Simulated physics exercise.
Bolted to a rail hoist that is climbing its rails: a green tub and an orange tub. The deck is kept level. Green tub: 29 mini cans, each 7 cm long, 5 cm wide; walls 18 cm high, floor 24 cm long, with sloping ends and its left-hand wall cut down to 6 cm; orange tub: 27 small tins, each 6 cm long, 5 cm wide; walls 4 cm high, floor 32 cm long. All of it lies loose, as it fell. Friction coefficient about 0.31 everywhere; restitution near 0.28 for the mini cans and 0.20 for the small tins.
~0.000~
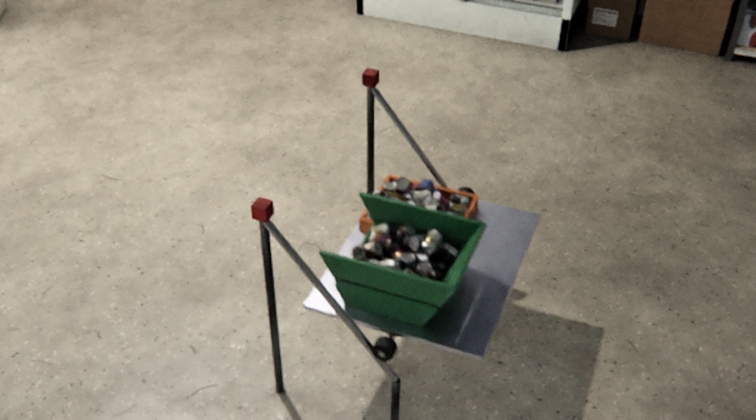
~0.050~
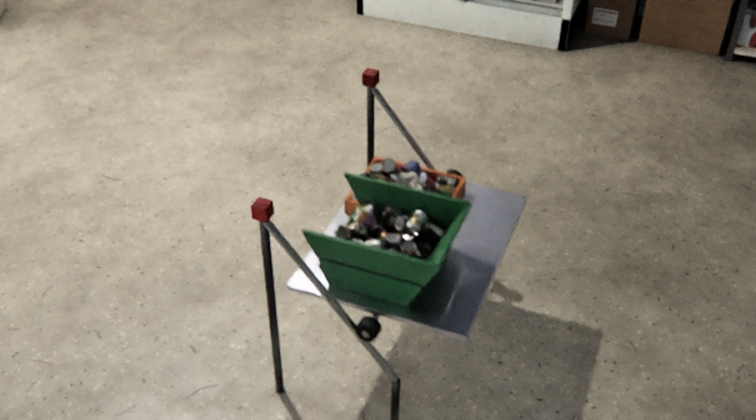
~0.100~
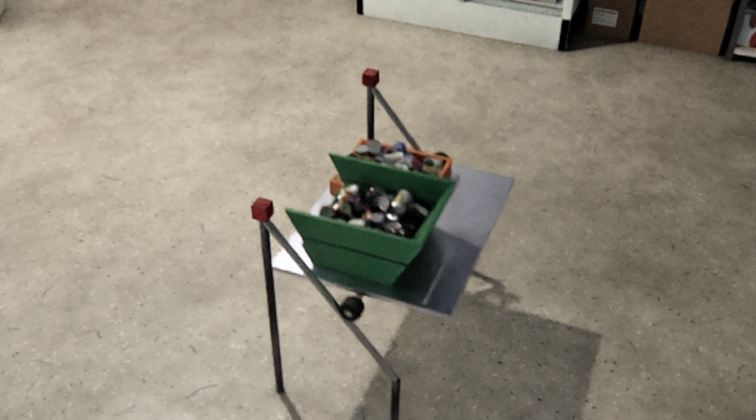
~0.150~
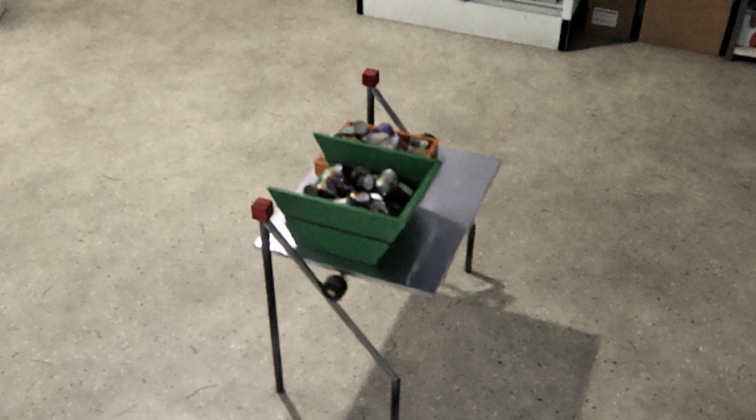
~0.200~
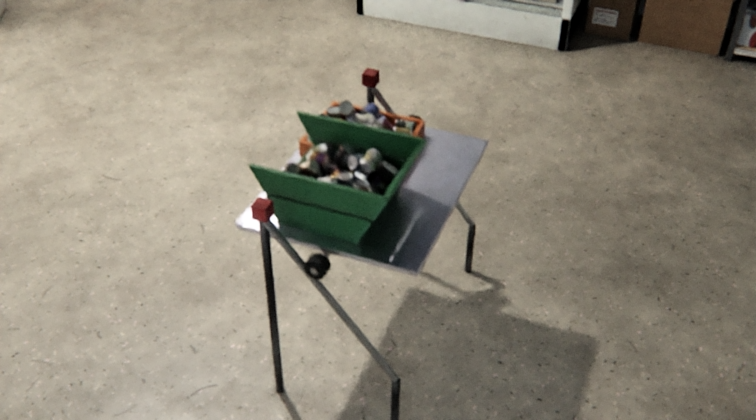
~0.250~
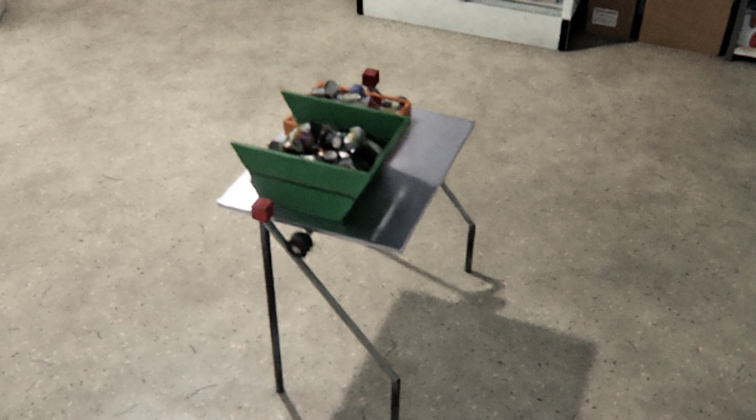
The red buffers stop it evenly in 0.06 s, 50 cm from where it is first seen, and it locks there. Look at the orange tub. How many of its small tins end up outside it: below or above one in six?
It sheds more than one in six of them.
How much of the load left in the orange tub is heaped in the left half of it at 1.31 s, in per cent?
Some 60 per cent.
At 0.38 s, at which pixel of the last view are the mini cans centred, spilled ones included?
Near (290, 127).
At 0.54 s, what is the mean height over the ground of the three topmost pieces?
Roughly 94 cm.
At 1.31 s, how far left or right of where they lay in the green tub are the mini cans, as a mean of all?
Some 26 cm leftwards.
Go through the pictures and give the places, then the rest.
In the first picture (each is followed by its nearest rim corner in this view, unless another is named), orange tub (by its farthest rim corner), (391, 176); green tub, (453, 287); moved 0 cm; none out.
The second picture shows orange tub, (378, 158); green tub, (436, 265); moved 9 cm.
The third picture shows orange tub, (364, 140); green tub, (420, 243); moved 17 cm.
The fourth picture shows orange tub, (350, 121); green tub, (403, 221); moved 26 cm.
The fifth picture shows orange tub, (336, 103); green tub, (385, 198); moved 34 cm.
The sixth picture shows orange tub, (322, 83); green tub, (367, 174); moved 43 cm; none out.
After 0.26 s, it meets the buffers.
After 0.38 s, green tub 28 in, 1 out and orange tub 26 in, 1 out.
After 0.54 s, green tub 22 in, 7 out and orange tub 20 in, 7 out.
After 0.76 s, green tub 19 in, 10 out and orange tub 20 in, 7 out.
Final count (at 1.31 s), green tub 19 in, 10 out and orange tub 19 in, 8 out. Asked share, 8 of 27, 30 per cent.
